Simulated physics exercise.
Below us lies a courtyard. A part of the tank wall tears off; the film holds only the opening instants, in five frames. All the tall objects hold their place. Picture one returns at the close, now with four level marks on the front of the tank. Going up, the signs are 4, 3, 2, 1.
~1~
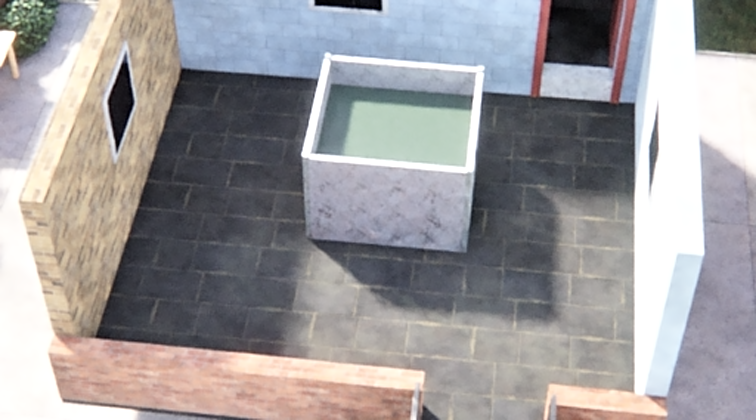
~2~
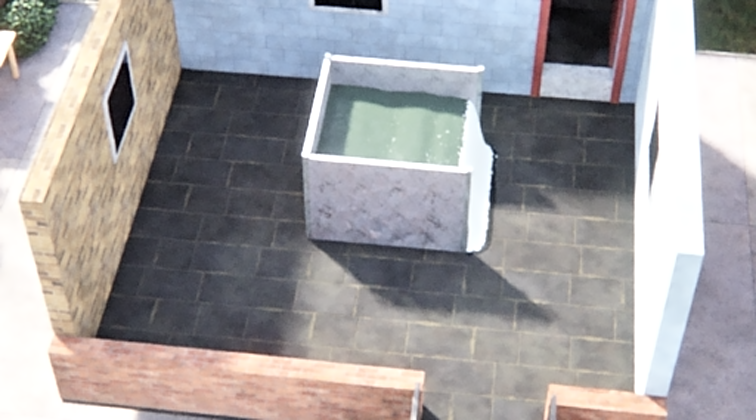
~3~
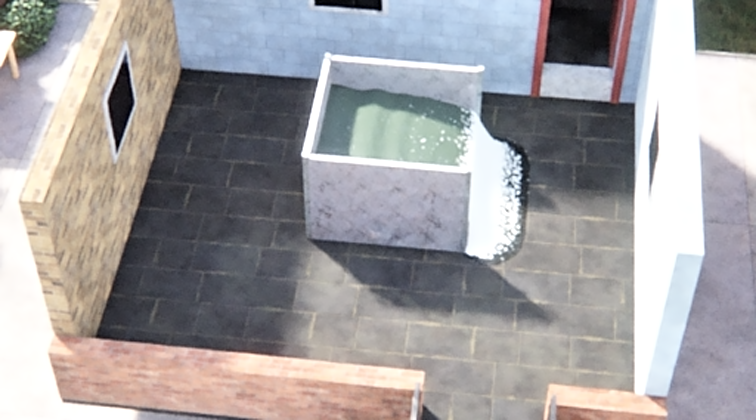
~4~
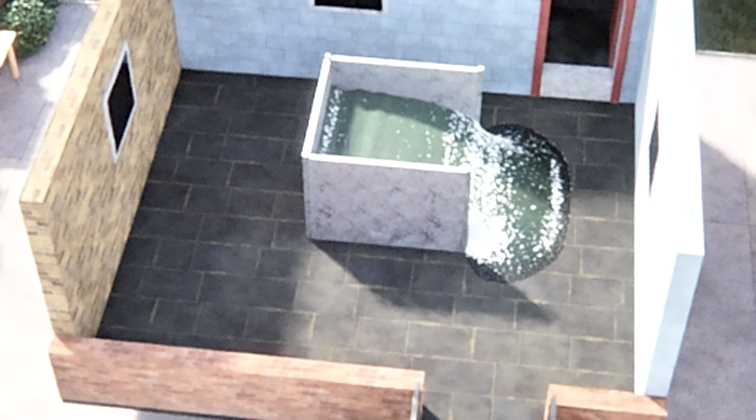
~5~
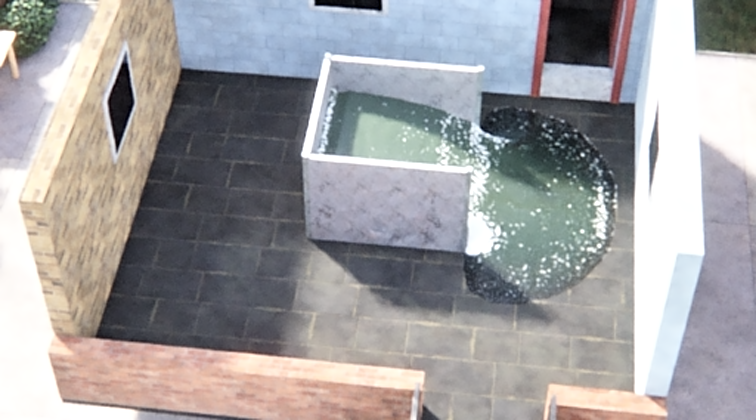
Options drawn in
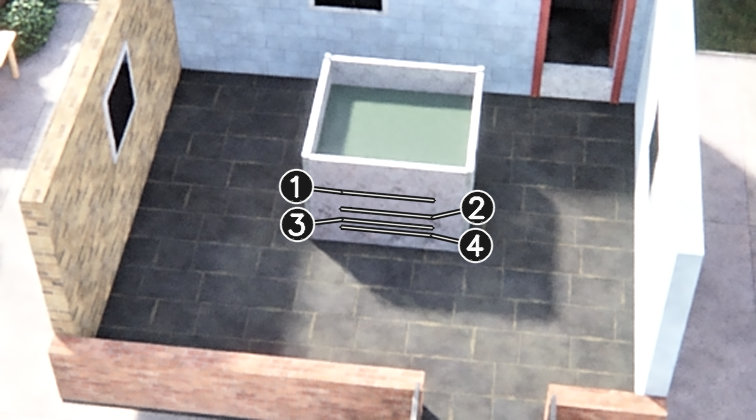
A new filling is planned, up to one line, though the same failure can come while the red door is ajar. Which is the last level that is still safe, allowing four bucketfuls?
Go for 1.
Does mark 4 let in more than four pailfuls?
No, not at all.
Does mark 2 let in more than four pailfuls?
No, that is safe.
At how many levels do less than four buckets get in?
All four.
On the marked copy, 1 at (387, 196); 2 at (386, 213); 3 at (386, 223); 4 at (386, 231); from the bottom up 4, 3, 2, 1.
With 1, a bucket or two gets in.
With 2, nothing gets over.
With 3, nothing gets over.
With 4, nothing gets over.
